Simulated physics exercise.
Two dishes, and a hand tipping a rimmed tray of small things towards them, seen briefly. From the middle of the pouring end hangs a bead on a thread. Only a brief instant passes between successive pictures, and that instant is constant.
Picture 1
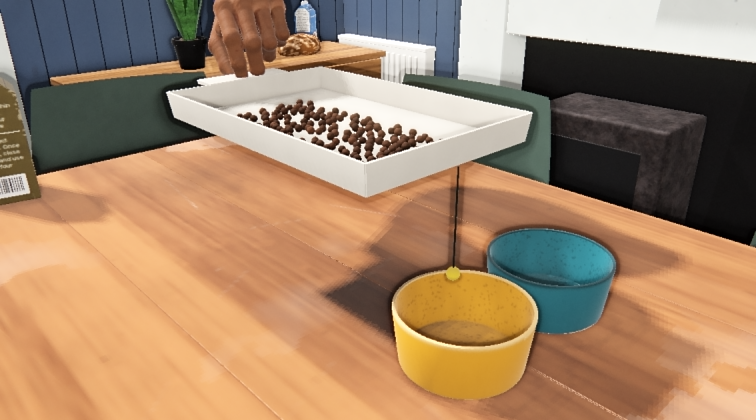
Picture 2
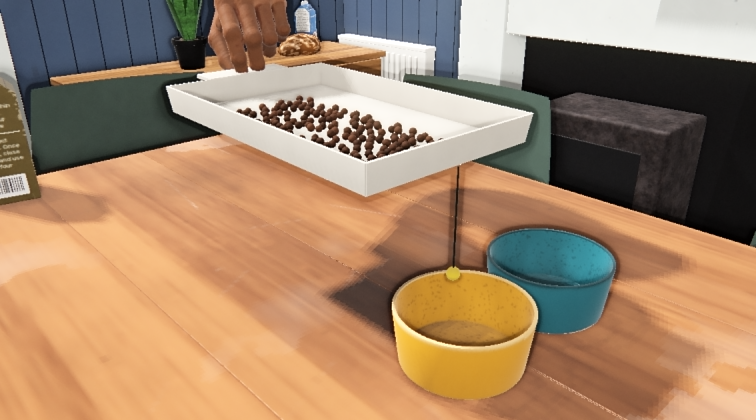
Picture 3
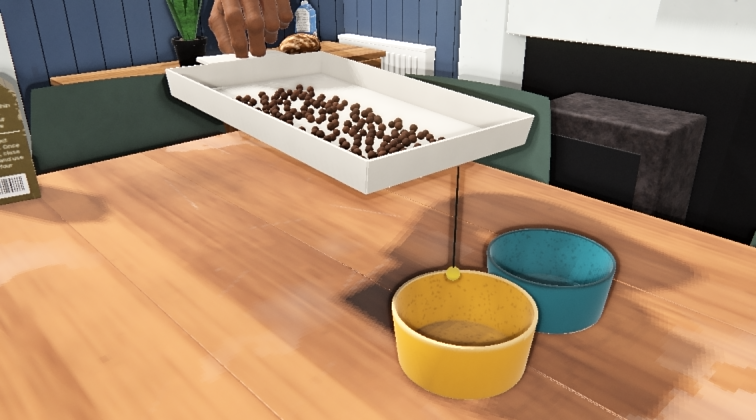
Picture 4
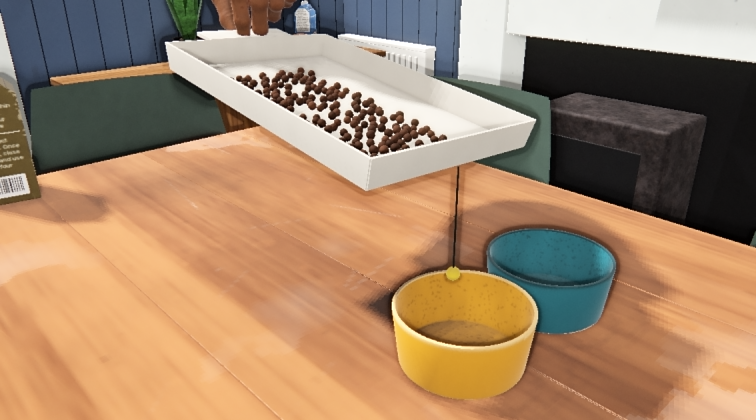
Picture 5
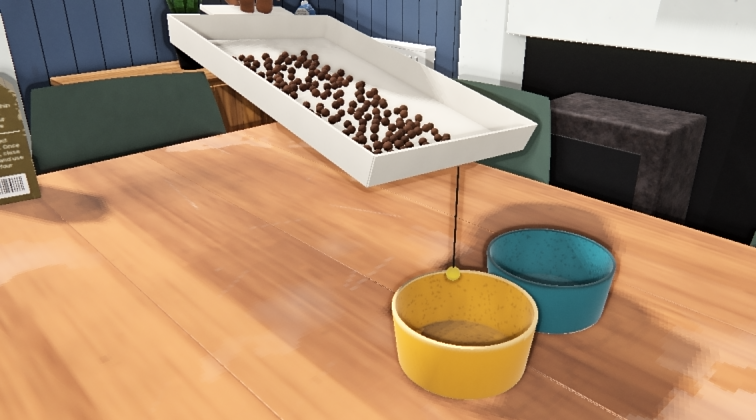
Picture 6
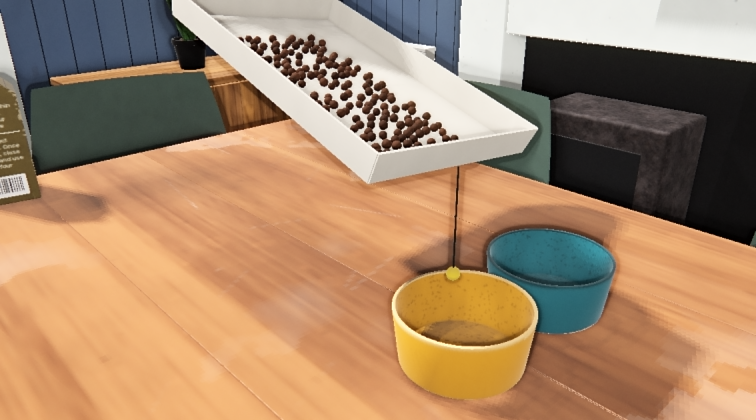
A white rimmed tray of small brown balls is tilted by a hand at its far left, above a wooden table seen from slightly above by a still camera. Below its near end, where a yellow bead hangs on a dark thread, sit a yellow bowl and, behind it to the right, a teal one. The far end rises steadily, the hand leaving view, while the balls shift slightly.
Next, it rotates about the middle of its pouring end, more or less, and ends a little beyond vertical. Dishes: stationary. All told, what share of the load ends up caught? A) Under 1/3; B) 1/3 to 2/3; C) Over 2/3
(C) Over 2/3.
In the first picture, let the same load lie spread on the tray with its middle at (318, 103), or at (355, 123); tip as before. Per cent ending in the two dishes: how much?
Estimates in order: 80 percent, 80 percent.
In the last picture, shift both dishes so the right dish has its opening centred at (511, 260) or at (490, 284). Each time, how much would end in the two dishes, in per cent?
It would be near 70 per cent first and near 60 per cent second.
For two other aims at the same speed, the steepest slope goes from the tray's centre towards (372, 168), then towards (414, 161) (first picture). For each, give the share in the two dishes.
I'd say some 10 in a hundred at first, then 40 in a hundred.
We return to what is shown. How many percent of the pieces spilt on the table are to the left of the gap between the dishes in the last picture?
Close to 0 in a hundred.
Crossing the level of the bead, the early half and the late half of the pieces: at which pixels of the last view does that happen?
Roughly (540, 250) first, then roughly (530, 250).
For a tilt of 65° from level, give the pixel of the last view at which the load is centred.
The middle of the pieces shows up near (481, 140).
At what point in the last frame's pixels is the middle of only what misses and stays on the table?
Approximately (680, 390).
Soon after the last picture, tray tipped steeply; nearly all on the tray; a stray few in the right dish; a stray few outside both; a small part in the air.
A little later, tray tipped past a quarter turn; about two thirds on the tray; a stray few in the left dish; a small part in the right dish; a stray few outside both; a small part in the air.
Later still, tray tipped past a quarter turn; about a quarter in the left dish; about two thirds in the right dish; about a quarter outside both.
At rest, tray tipped past a quarter turn; about a quarter in the left dish; about two thirds in the right dish; about a quarter outside both.
